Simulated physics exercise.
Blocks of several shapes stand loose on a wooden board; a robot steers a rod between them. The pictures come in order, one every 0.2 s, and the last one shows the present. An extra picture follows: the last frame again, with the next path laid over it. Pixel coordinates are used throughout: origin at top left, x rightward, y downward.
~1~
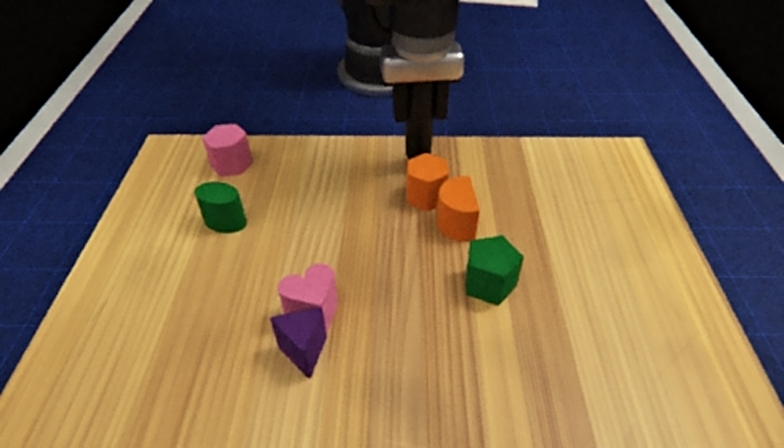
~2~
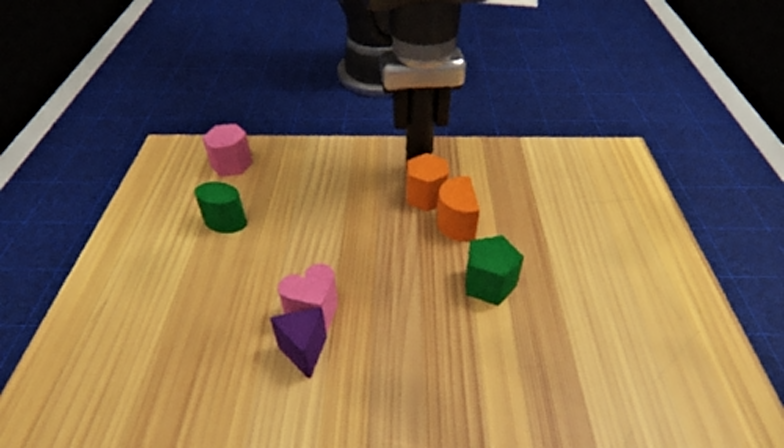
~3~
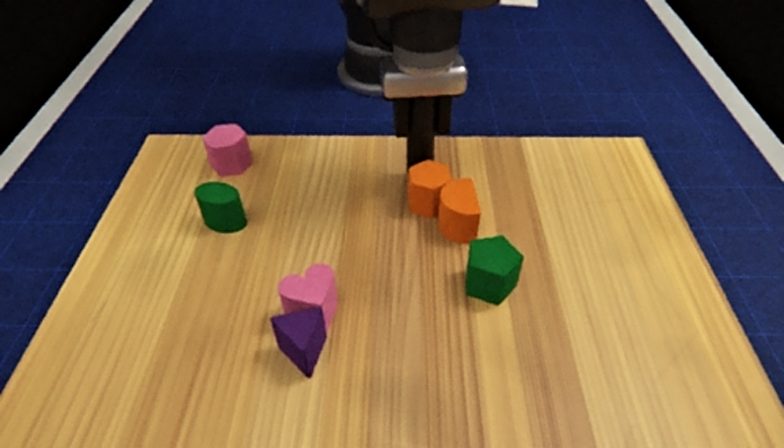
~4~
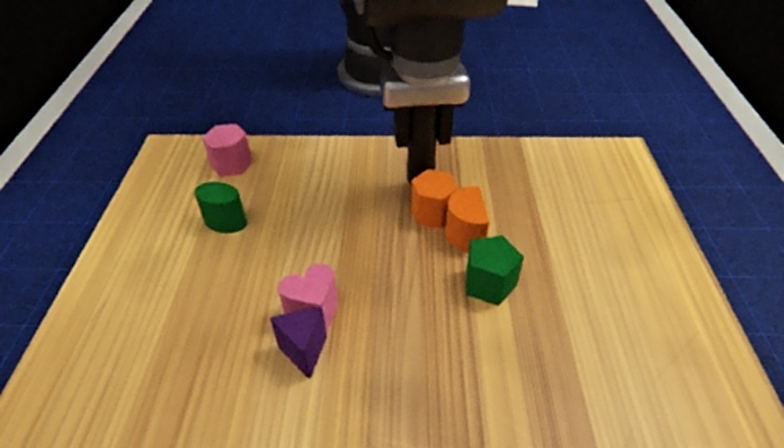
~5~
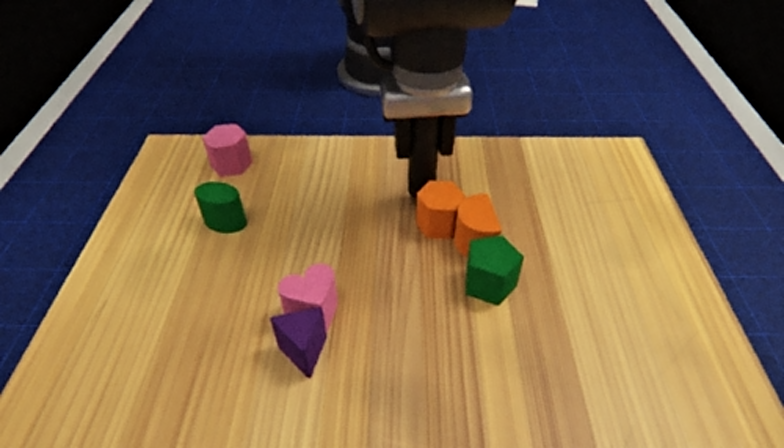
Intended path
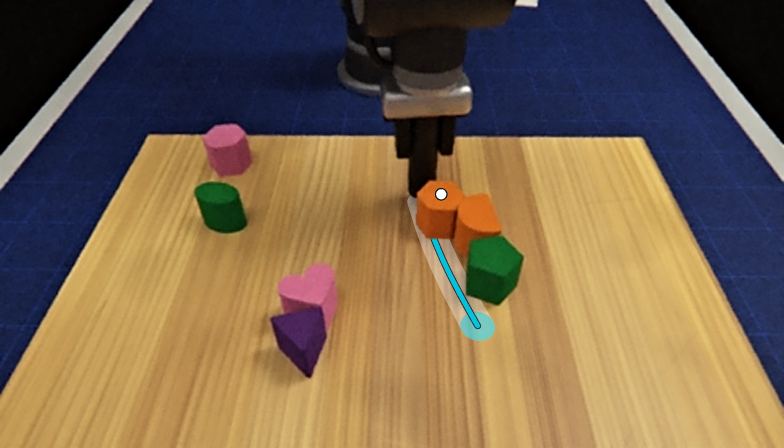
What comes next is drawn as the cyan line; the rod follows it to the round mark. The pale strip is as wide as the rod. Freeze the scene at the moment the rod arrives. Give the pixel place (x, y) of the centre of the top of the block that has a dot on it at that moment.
I'd say the block that has a dot on it ends with its top centre at (501, 252).
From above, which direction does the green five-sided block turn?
Clockwise from above.
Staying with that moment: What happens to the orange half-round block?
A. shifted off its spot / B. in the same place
I'll go with A - shifted off its spot.
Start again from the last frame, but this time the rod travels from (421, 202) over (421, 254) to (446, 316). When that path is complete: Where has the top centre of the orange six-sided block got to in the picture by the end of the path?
The centre of its top face lies at (469, 237).
Path on the board, from (421, 202) through (434, 238) and (452, 279) to (478, 326); the dot is on the orange six-sided block.
The first path, step by step. One third of the way, rod at (435, 228); orange six-sided block at (469, 226), turned 40° anticlockwise; orange half-round block at (515, 228), turned 25° anticlockwise; green five-sided block at (501, 260), turned 30° clockwise.
Two thirds of the way, rod at (454, 269); orange six-sided block at (497, 250), turned 105° anticlockwise; orange half-round block at (531, 228), turned 40° anticlockwise; green five-sided block at (538, 283), turned 75° clockwise.
At the end, rod at (480, 315); orange six-sided block at (501, 252), turned 115° anticlockwise; orange half-round block at (531, 228), turned 40° anticlockwise; green five-sided block at (544, 285), turned 80° clockwise.
